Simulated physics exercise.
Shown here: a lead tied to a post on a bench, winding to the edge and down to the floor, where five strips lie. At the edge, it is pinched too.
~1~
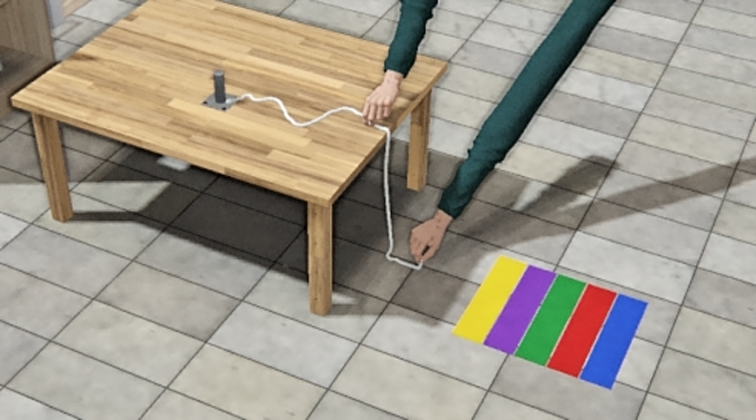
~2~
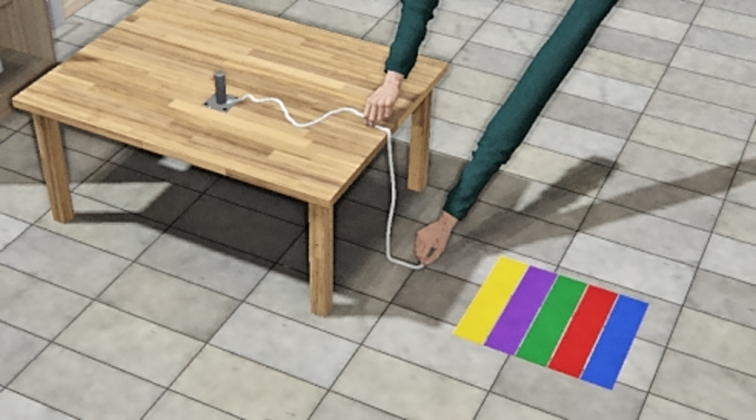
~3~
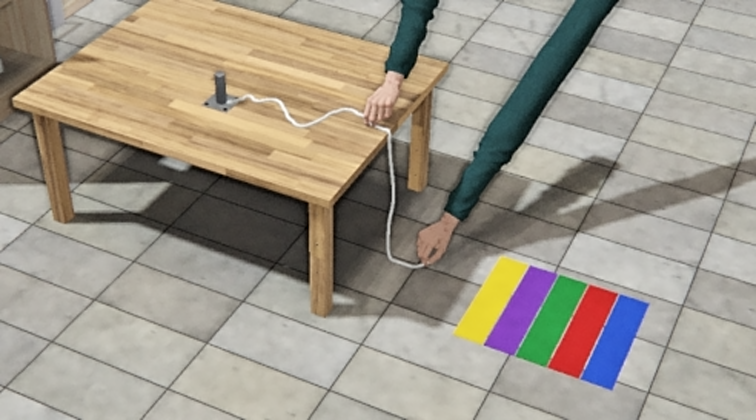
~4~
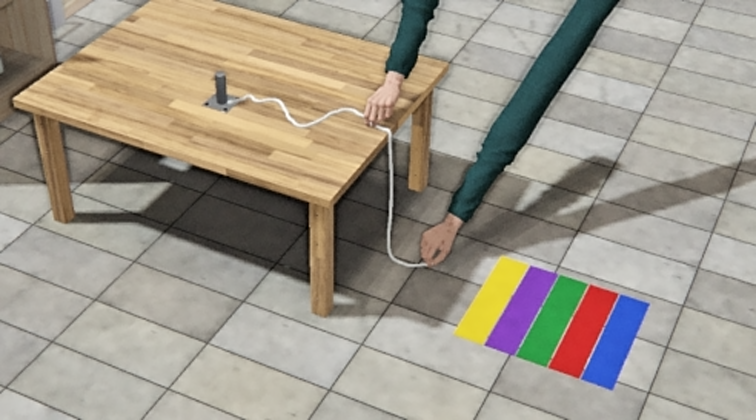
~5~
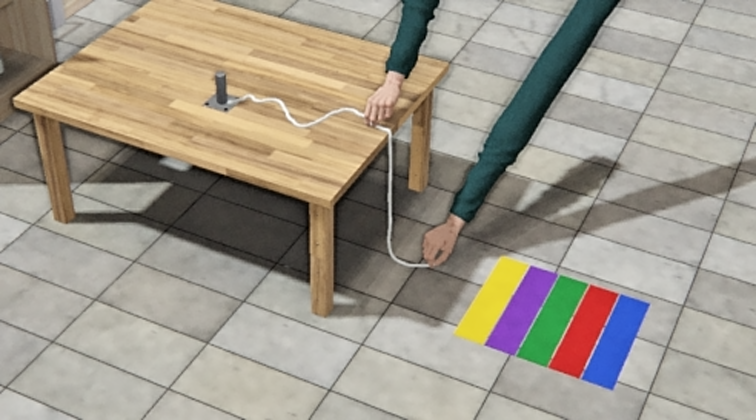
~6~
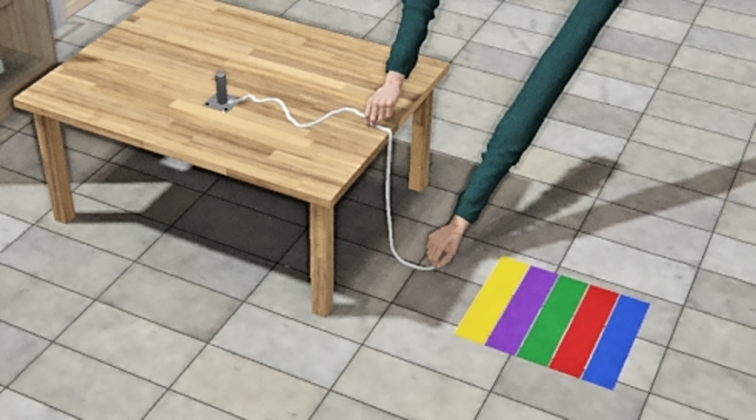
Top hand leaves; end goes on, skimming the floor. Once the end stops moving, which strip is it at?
It is at the red strip.
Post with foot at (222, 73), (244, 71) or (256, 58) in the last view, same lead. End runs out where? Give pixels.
Close to (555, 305), (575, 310) and (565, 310) in that order.
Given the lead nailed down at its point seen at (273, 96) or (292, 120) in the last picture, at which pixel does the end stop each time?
In order of the tries, close to (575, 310) and close to (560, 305).
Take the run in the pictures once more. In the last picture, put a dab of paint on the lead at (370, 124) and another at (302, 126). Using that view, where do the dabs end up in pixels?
The first finishes about (415, 165) and the second about (334, 126).
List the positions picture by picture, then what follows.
The first frame shows end (421, 260); yellow (475, 324); purple (506, 334); green (538, 345); red (570, 356); blue (602, 367).
The second frame shows end (427, 262); lead through (253, 99) (293, 121) (345, 110) (389, 139) (394, 198) (388, 247).
The third frame shows end (428, 263).
The fourth frame shows end (432, 264); lead through (254, 100) (293, 121) (345, 110) (390, 139) (391, 198) (389, 247).
The fifth frame shows end (434, 265).
The sixth frame shows end (438, 266); lead through (254, 99) (294, 121) (346, 110) (390, 139) (388, 197) (393, 249).
Early on, end near (533, 297); over purple.
Midway, end near (570, 309); over green.
At the end of the slack, end near (591, 316); over red. Over red.
